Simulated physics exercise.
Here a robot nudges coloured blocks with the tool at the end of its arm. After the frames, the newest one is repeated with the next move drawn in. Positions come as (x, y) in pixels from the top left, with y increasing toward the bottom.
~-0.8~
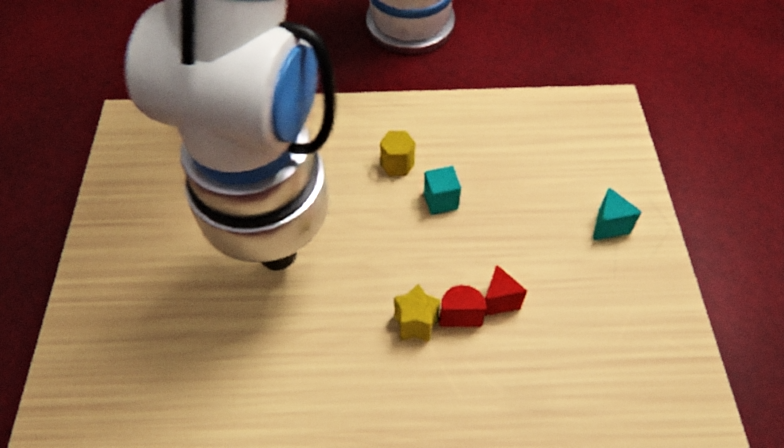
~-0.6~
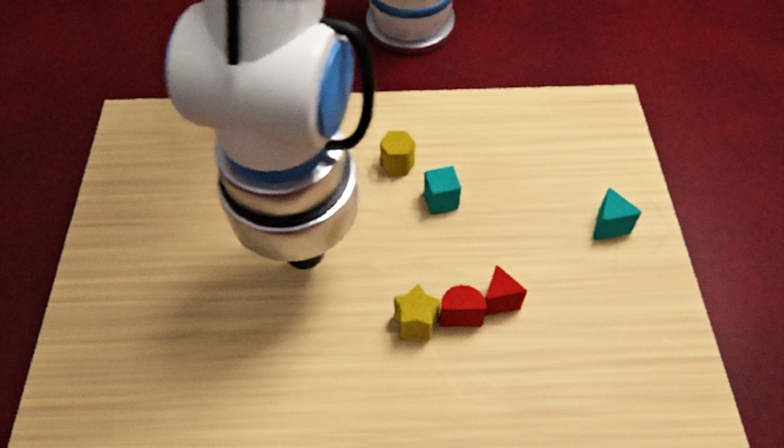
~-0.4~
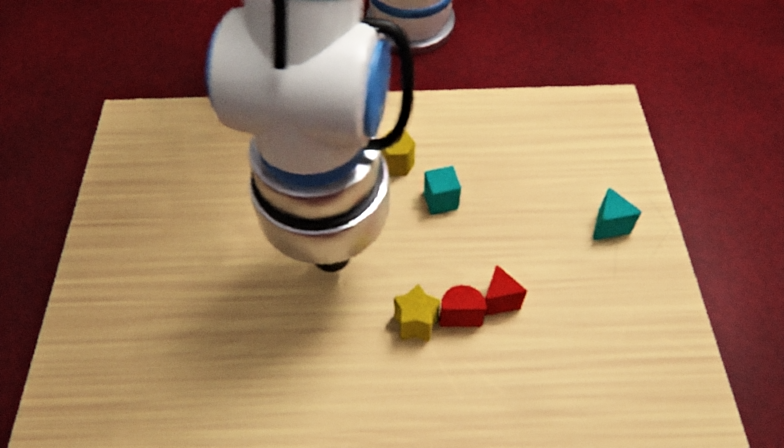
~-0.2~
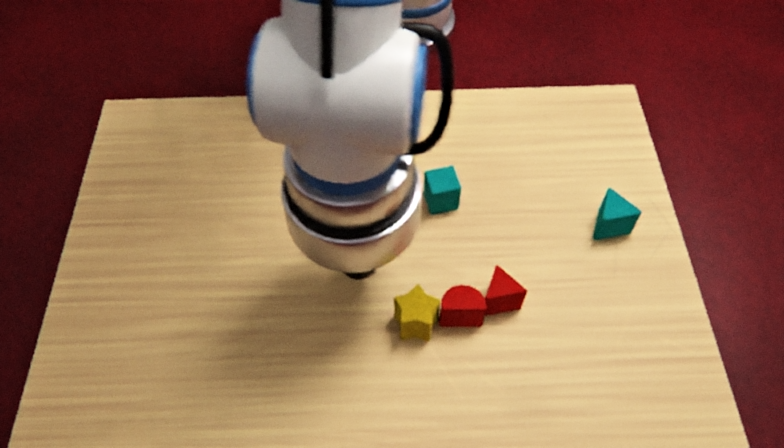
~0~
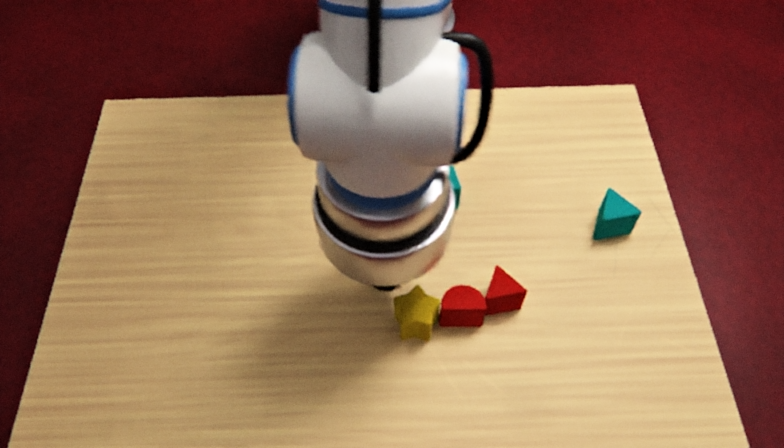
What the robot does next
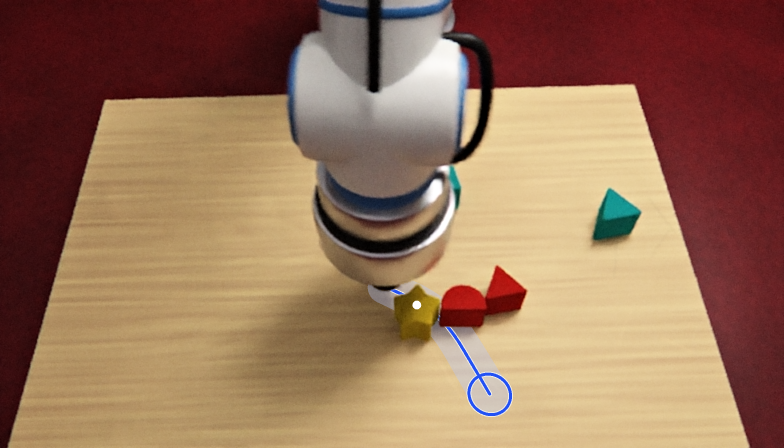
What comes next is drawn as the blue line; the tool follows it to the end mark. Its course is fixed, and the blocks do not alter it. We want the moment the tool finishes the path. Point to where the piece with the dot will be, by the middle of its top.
It is at (441, 366).
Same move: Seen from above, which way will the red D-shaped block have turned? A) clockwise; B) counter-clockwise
I'll go with B - counter-clockwise.
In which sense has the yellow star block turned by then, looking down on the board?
It is turned clockwise.
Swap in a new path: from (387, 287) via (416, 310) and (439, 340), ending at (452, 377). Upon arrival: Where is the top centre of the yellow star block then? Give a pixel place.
So, by the moment the path ends, you'll find the top centre of the yellow star block at (468, 400).
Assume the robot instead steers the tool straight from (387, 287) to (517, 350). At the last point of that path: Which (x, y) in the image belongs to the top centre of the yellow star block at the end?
About (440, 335).
Path on the board, from (387, 287) via (430, 310) and (462, 348), ending at (490, 394); the dot is on the yellow star block.
The first path, step by step. One third of the way, tool at (432, 298); yellow star block at (432, 328), turned 35° clockwise; red D-shaped block at (468, 305), turned 25° anticlockwise.
Two thirds of the way, tool at (465, 337); yellow star block at (439, 358), turned 80° clockwise; red D-shaped block at (503, 325), turned 95° anticlockwise; red triangle at (510, 282), turned 20° anticlockwise.
At the end, tool at (493, 384); yellow star block at (441, 366), turned 105° clockwise; red D-shaped block at (505, 327), turned 100° anticlockwise; red triangle at (510, 282), turned 20° anticlockwise.
